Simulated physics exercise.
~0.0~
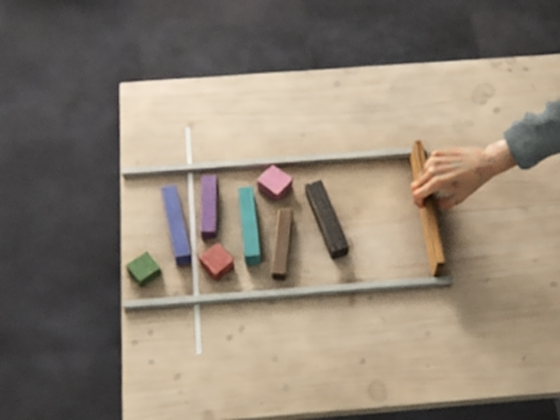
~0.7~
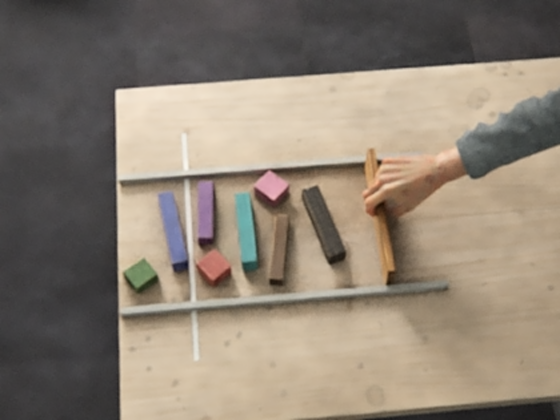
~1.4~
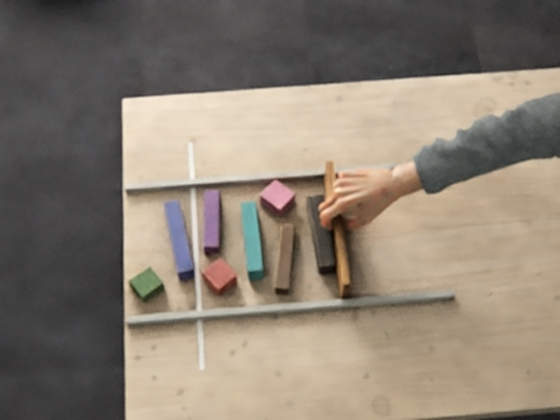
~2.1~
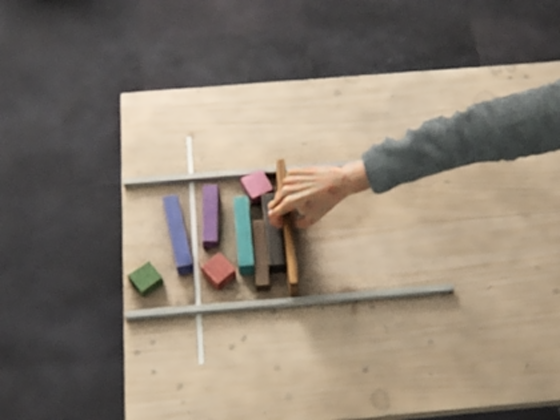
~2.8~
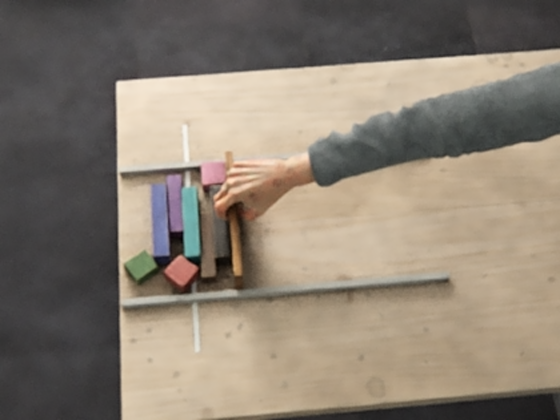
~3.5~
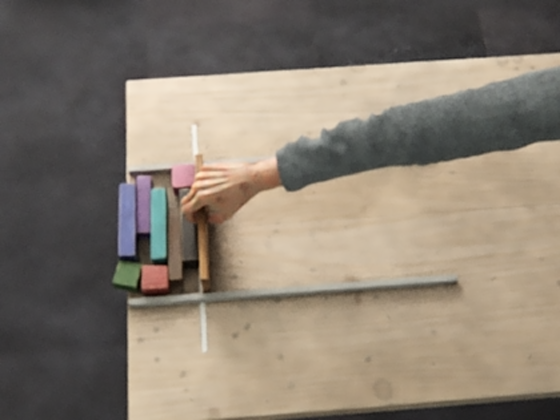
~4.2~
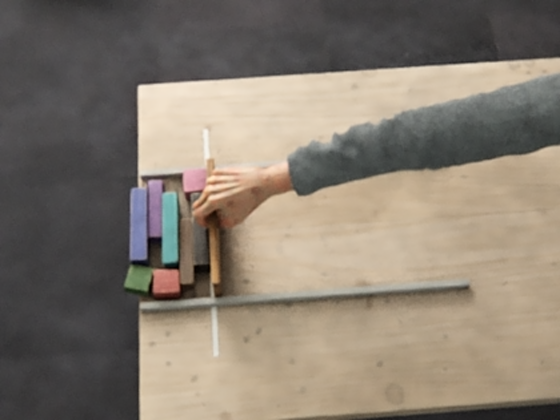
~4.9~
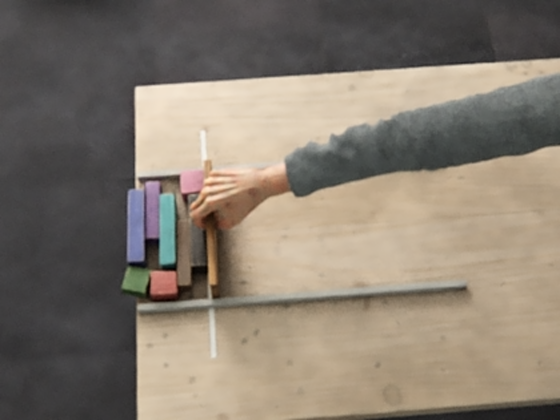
A hand in a grey sleeve grips an upright orange-brown board at the right of a channel between two grey rails on a pale wooden table, seen from above by a slightly swaying camera. To the left lie blue, purple, turquoise, brown and black bars with green, red and pink blocks, and a white tape line crosses the channel. The board slides left, meets the black bar, then gathers the brown bar and pink block. The others bunch together and shift toward the table's left end. The board stops at the tape, with the pieces packed at the edge and none fallen.
